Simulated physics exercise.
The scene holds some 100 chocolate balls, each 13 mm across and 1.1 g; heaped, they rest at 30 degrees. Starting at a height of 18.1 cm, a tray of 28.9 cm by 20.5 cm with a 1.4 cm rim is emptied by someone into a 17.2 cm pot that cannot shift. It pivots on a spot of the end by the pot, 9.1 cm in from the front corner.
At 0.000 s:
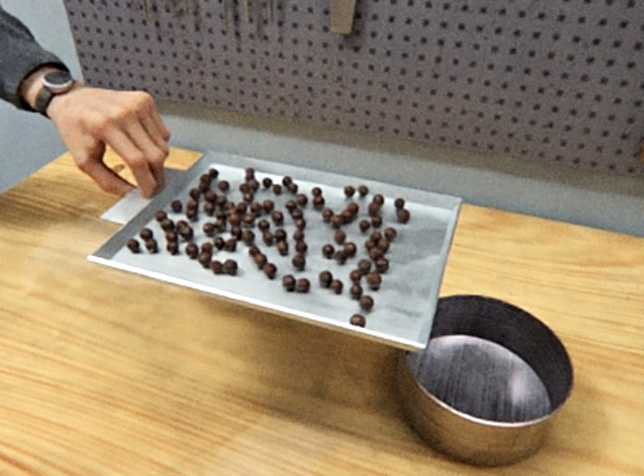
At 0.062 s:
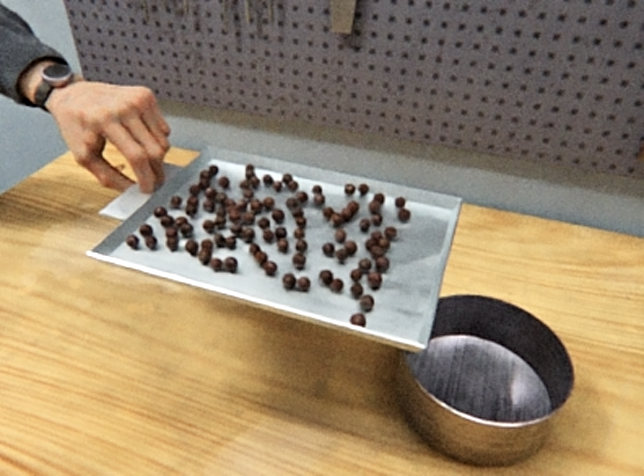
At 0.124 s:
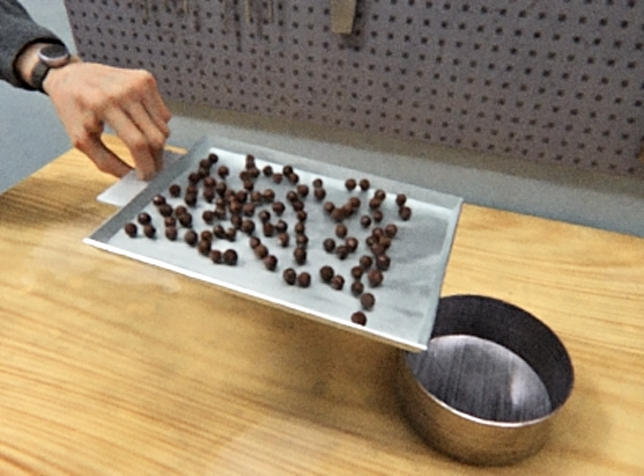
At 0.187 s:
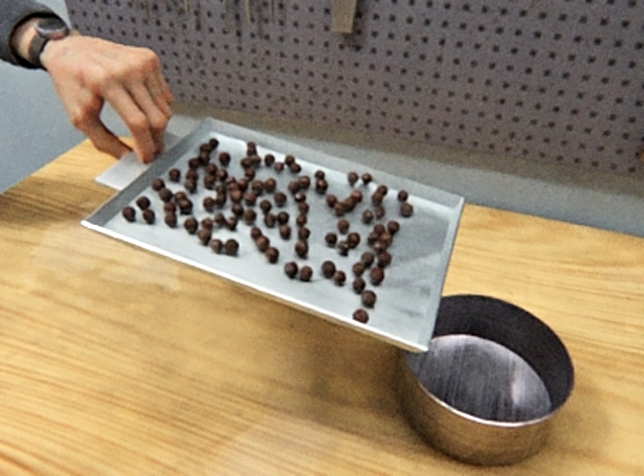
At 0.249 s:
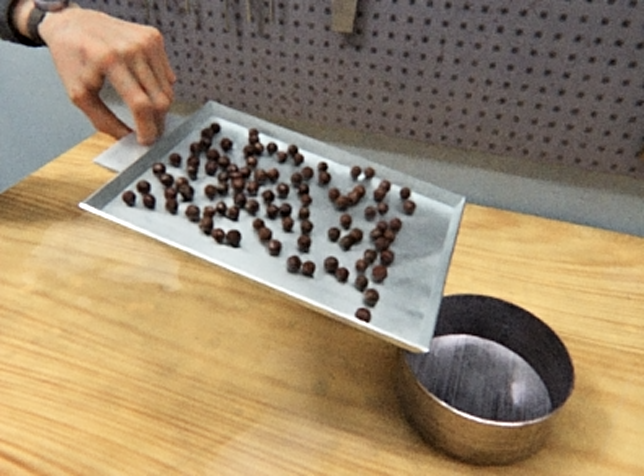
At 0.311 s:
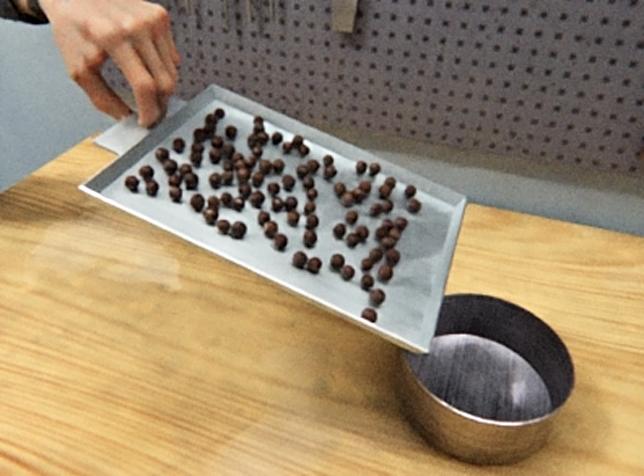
At the start, a hand holds the left end of a nearly level metal tray scattered with small dark brown balls, its right end beside a round metal pot on a wooden table. The hand then raises the left end steadily, steepening the tray's slope toward the pot, while the balls shift only slightly.
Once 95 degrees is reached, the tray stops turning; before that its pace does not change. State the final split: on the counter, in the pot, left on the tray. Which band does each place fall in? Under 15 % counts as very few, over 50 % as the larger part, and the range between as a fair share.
Counter: A fair share. Pot: The larger part. Tray: Very few.
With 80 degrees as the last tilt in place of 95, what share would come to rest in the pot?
I'd say close to 65 percent.
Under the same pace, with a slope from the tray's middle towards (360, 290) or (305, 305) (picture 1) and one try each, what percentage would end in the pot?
The share comes to roughly 5 in a hundred, then roughly 0 in a hundred.
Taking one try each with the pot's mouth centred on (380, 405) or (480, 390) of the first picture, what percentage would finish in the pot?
Try one: ~ 50 %; try two: ~ 80 %.
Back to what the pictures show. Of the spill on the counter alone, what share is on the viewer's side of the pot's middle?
Roughly 100 percent of the spill.
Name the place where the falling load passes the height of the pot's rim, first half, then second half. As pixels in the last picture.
I'd mark about (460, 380) for the first half, then (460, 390) for the second.
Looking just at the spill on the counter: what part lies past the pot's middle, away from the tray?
Share: Around 50 %.
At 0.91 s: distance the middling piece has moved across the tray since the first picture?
By then it sits near 19 cm from where it began.
After 0.91 s, tilt 53 degrees; the tray holds 75 %, the pot 5 %.
After 1.31 s, tilt 78 degrees; the tray holds 40 %, the pot 25 %.
After 1.79 s, tilt 95 degrees; the tray holds 0 %, the pot 65 %.
In the end, at 2.4 s, counter 35 %, pot 65 %, tray 0 %.
